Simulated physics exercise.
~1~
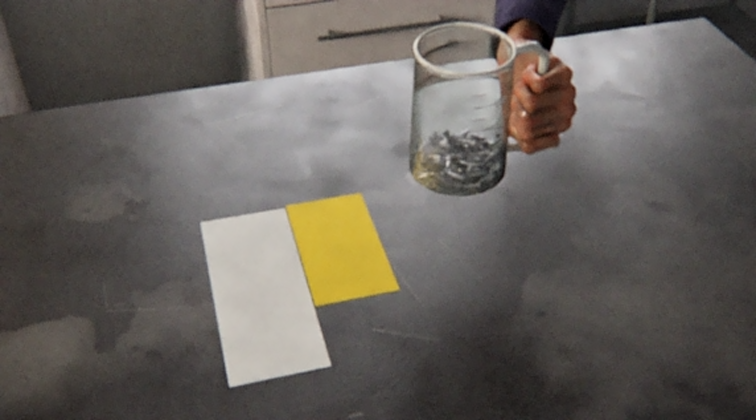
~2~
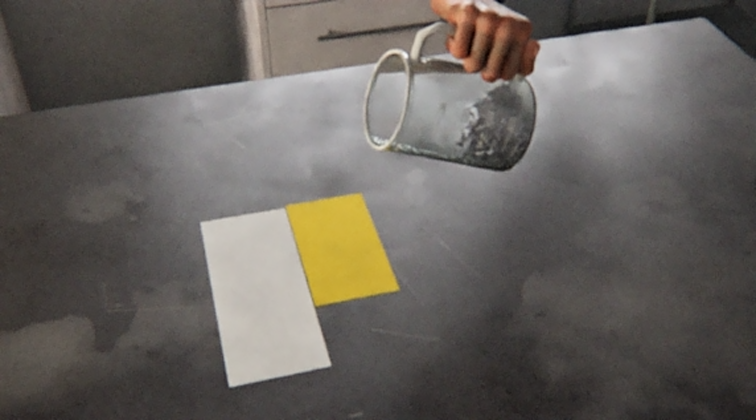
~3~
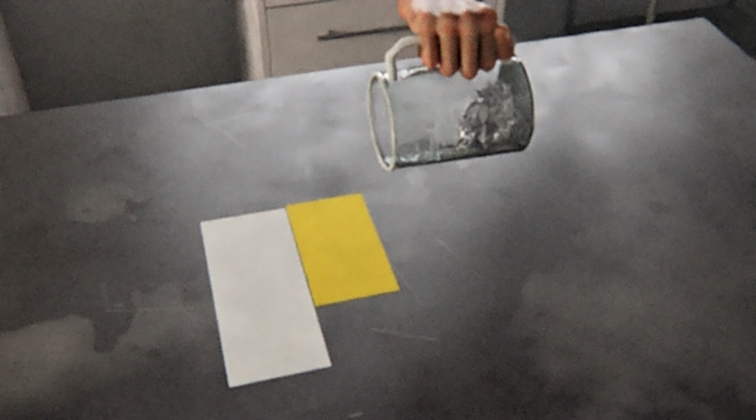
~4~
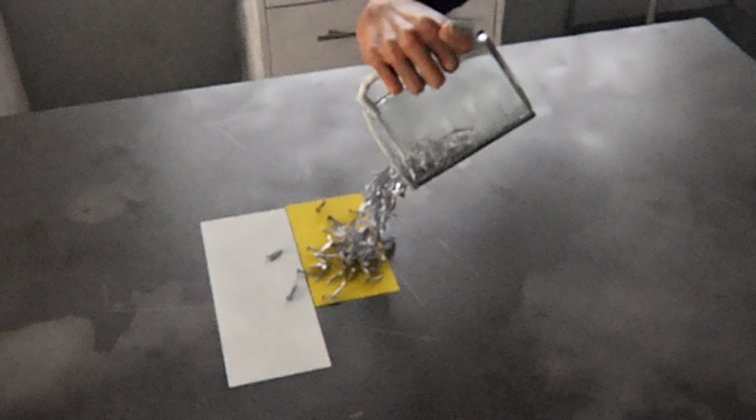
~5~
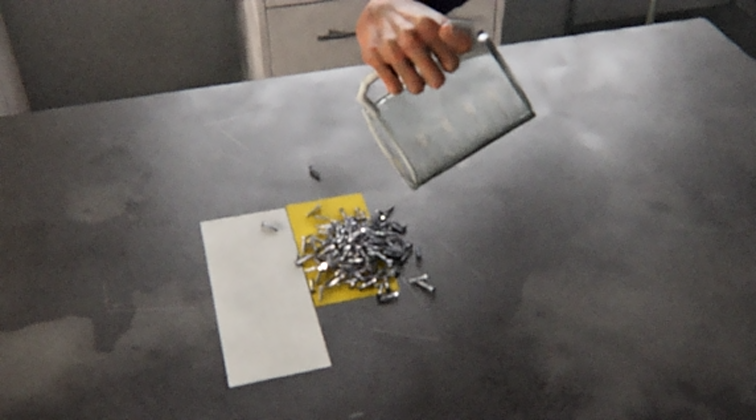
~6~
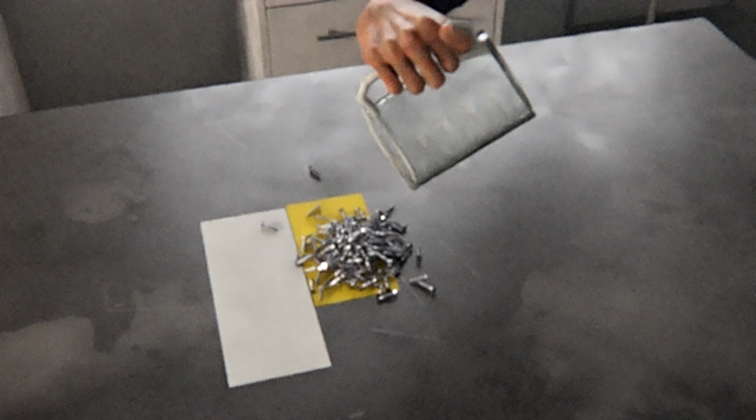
We see a hand lift and tip a clear jug of metal screws above a gray table, pause, then tilt it further, pouring them down to the left until it is empty. Most lie heaped on the yellow mat, with a few scattered around it.
